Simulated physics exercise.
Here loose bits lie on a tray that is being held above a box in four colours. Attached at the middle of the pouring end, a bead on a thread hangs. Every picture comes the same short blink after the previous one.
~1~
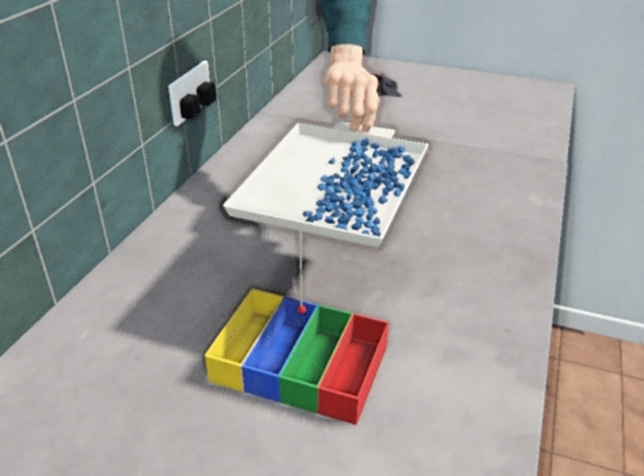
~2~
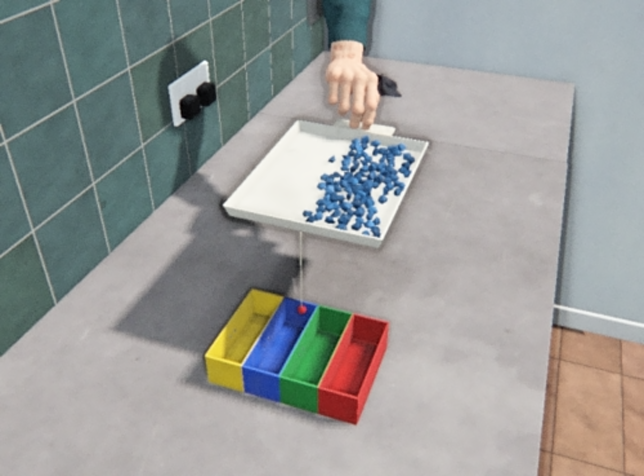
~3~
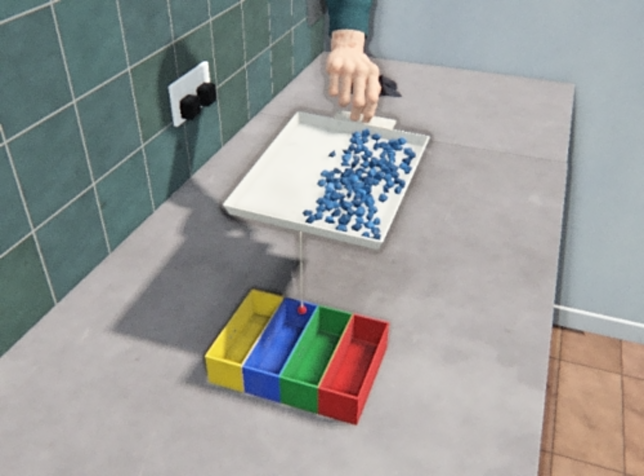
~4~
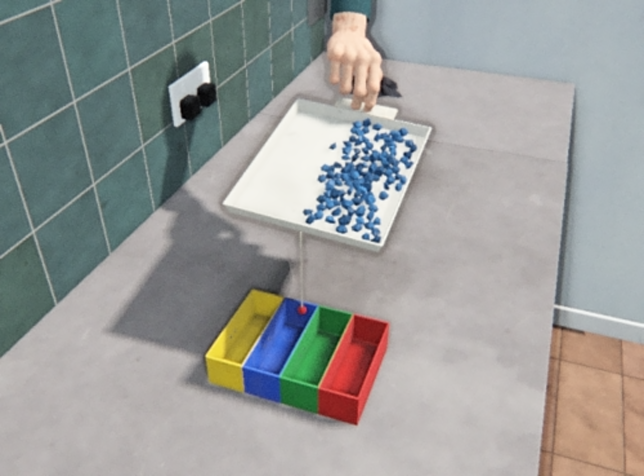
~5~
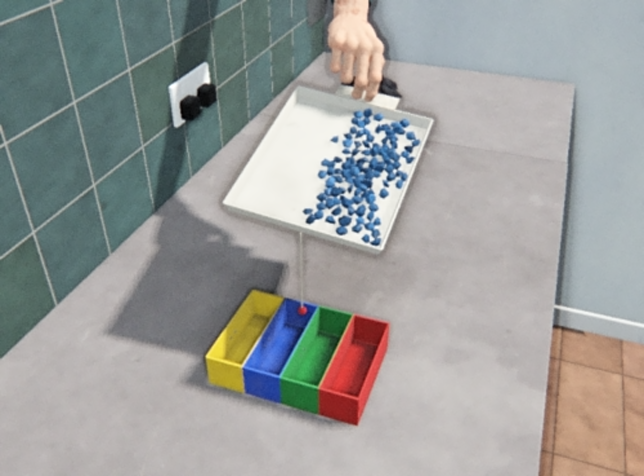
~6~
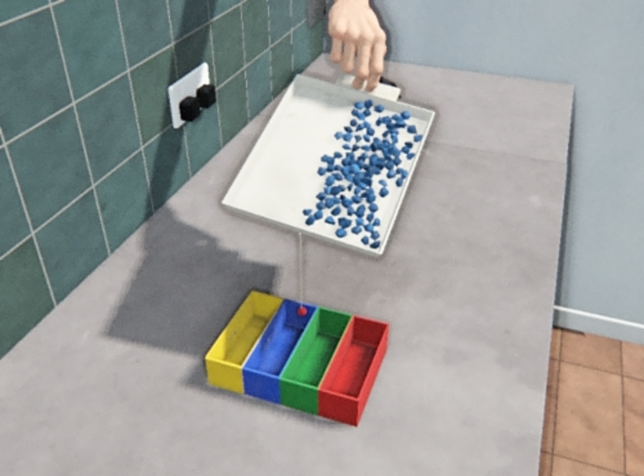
On a grey counter beside green wall tiles, a hand holds a white tray of small blue stones above a box with yellow, blue, green and red cells, then raises the tray's far end while its near edge slants down rightward.
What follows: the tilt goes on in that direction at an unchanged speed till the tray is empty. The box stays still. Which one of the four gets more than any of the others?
Most: Red.
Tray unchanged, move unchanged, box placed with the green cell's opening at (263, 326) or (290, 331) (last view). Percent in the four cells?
0 per cent, then 20 per cent.
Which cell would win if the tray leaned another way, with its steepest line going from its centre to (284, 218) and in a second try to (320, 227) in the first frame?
Case 1 goes to the yellow one, case 2 to that red cell.
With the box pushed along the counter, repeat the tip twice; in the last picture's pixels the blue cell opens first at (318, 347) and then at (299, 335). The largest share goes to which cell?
Taking the two placings in order, you'd get the cell in green and then that red cell.
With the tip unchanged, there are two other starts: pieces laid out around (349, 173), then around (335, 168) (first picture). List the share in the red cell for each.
60 and 60 per cent.
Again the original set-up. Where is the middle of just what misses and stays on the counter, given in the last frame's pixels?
I'd mark it at about (415, 397).
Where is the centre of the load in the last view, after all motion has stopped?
The centre comes to rest near (360, 376).
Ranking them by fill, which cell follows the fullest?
Rank 2: Green.
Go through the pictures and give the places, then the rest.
The first picture shows corners of the pouring end at (229, 204) and (379, 235), level; middle of the load at (364, 183), aquarium stones; bead on its thread at (302, 310); yellow cell at (225, 371); blue cell at (261, 381); green cell at (299, 392); red cell at (338, 403).
The second picture shows corners of the pouring end at (229, 204) and (379, 236), level; middle of the load at (364, 182).
The third picture shows corners of the pouring end at (229, 203) and (379, 239), tipped barely, lowest at the right corner; middle of the load at (365, 179).
The fourth picture shows corners of the pouring end at (229, 202) and (379, 242), tipped a little, lowest at the right corner; middle of the load at (365, 175).
The fifth picture shows corners of the pouring end at (229, 201) and (379, 245), tipped clearly, lowest at the right corner; middle of the load at (366, 170).
The sixth picture shows corners of the pouring end at (228, 201) and (378, 249), tipped clearly, lowest at the right corner; middle of the load at (366, 167); yellow cell at (225, 373); blue cell at (261, 383); green cell at (299, 394); red cell at (338, 405).
Soon, tray tipped steeply; nearly all on the tray; a stray few in the red cell; a small part falling or outside the box.
A while on, tray tipped past a quarter turn; a stray few on the tray; about half in the red cell; a small part in the green cell; a stray few in the blue cell; about a third falling or outside the box.
Towards the end, tray tipped past a quarter turn; about two thirds in the red cell; a small part in the green cell; a stray few in the blue cell; about a quarter falling or outside the box.
Finally, tray tipped past a quarter turn; about two thirds in the red cell; a small part in the green cell; a stray few in the blue cell; none in the yellow cell; about a quarter outside the box.
